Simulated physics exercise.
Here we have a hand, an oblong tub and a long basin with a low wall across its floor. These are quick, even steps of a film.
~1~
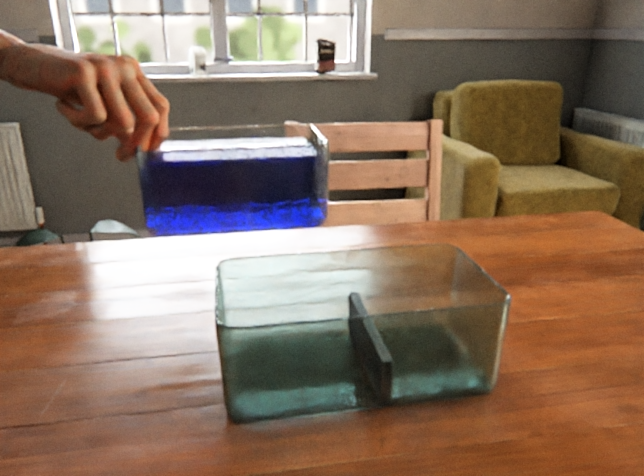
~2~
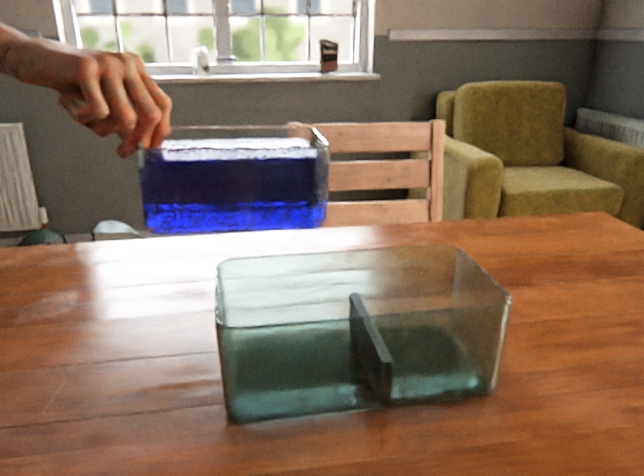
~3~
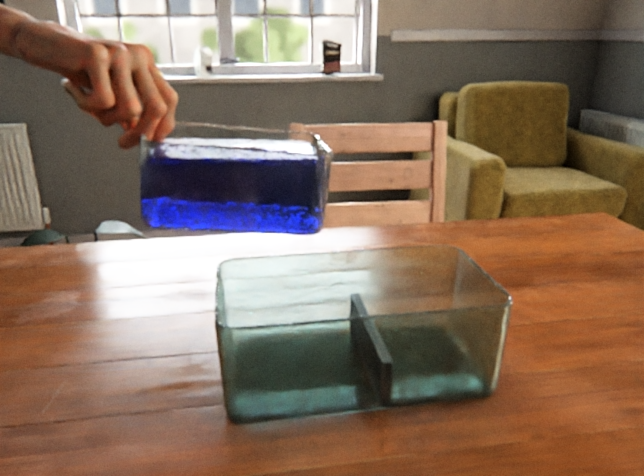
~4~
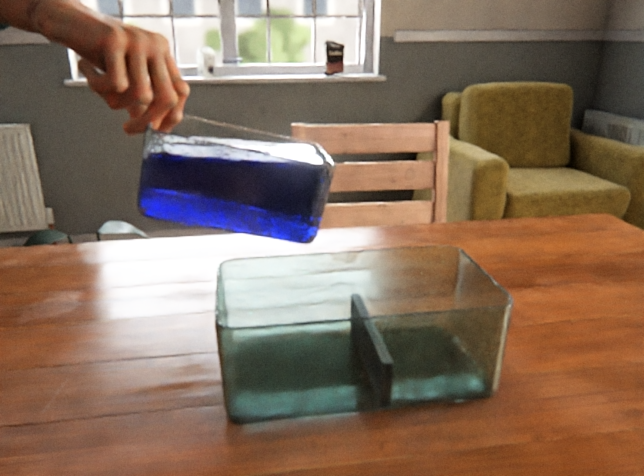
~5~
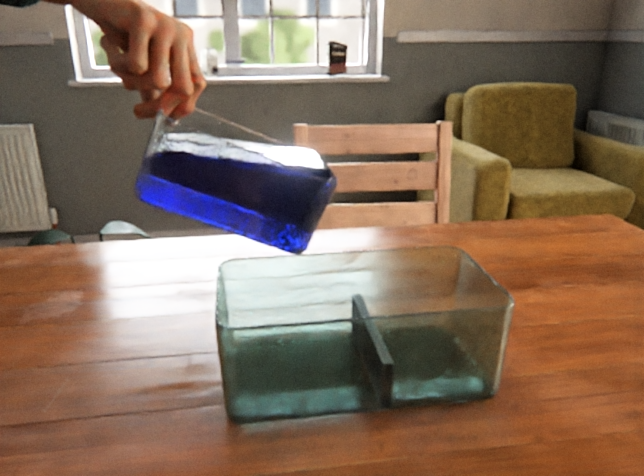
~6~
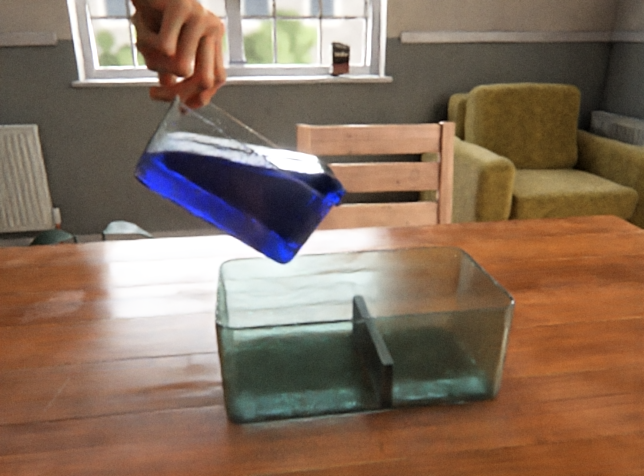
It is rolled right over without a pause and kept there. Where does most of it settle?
It is the left-hand one.
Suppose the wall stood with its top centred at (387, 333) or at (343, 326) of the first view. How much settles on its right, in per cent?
About 30 and 50 per cent.
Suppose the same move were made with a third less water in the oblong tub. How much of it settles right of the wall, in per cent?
Roughly 10 in a hundred.
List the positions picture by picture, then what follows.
In the first frame, it leans 0°; its right rim is at (319, 136); the water meets the walls at (148, 153) and (317, 147); the long basin's rim runs from (217, 292) to (481, 271); the wall's top is at (368, 324).
In the second frame, it leans 2°; its right rim is at (321, 139); the water meets the walls at (148, 152) and (317, 148).
In the third frame, it leans 6°; its right rim is at (323, 146); the water meets the walls at (150, 149) and (320, 151).
In the fourth frame, it leans 14°; its right rim is at (326, 158); the water meets the walls at (153, 146) and (323, 155).
In the fifth frame, it leans 24°; its right rim is at (328, 173); the water meets the walls at (152, 147) and (329, 164); 1 per cent is over the edge.
In the sixth frame, it leans 36°; its right rim is at (326, 191); the water meets the walls at (154, 142) and (311, 170); 6 per cent is over the edge.
A moment on, the tilt is 99° and 19 per cent is still to pour, 24 is left of the wall and 25 right of it.
Next, the tilt is 103° and 4 per cent is still to pour, 56 is left of the wall and 27 right of it.
Then the tilt is 103° and 1 per cent is still to pour, 56 is left of the wall and 29 right of it.
Later the tilt is 103° and 0 per cent is still to pour, 62 is left of the wall and 30 right of it.
Finally, 63 per cent lies left of the wall, 30 right of it and 7 outside.
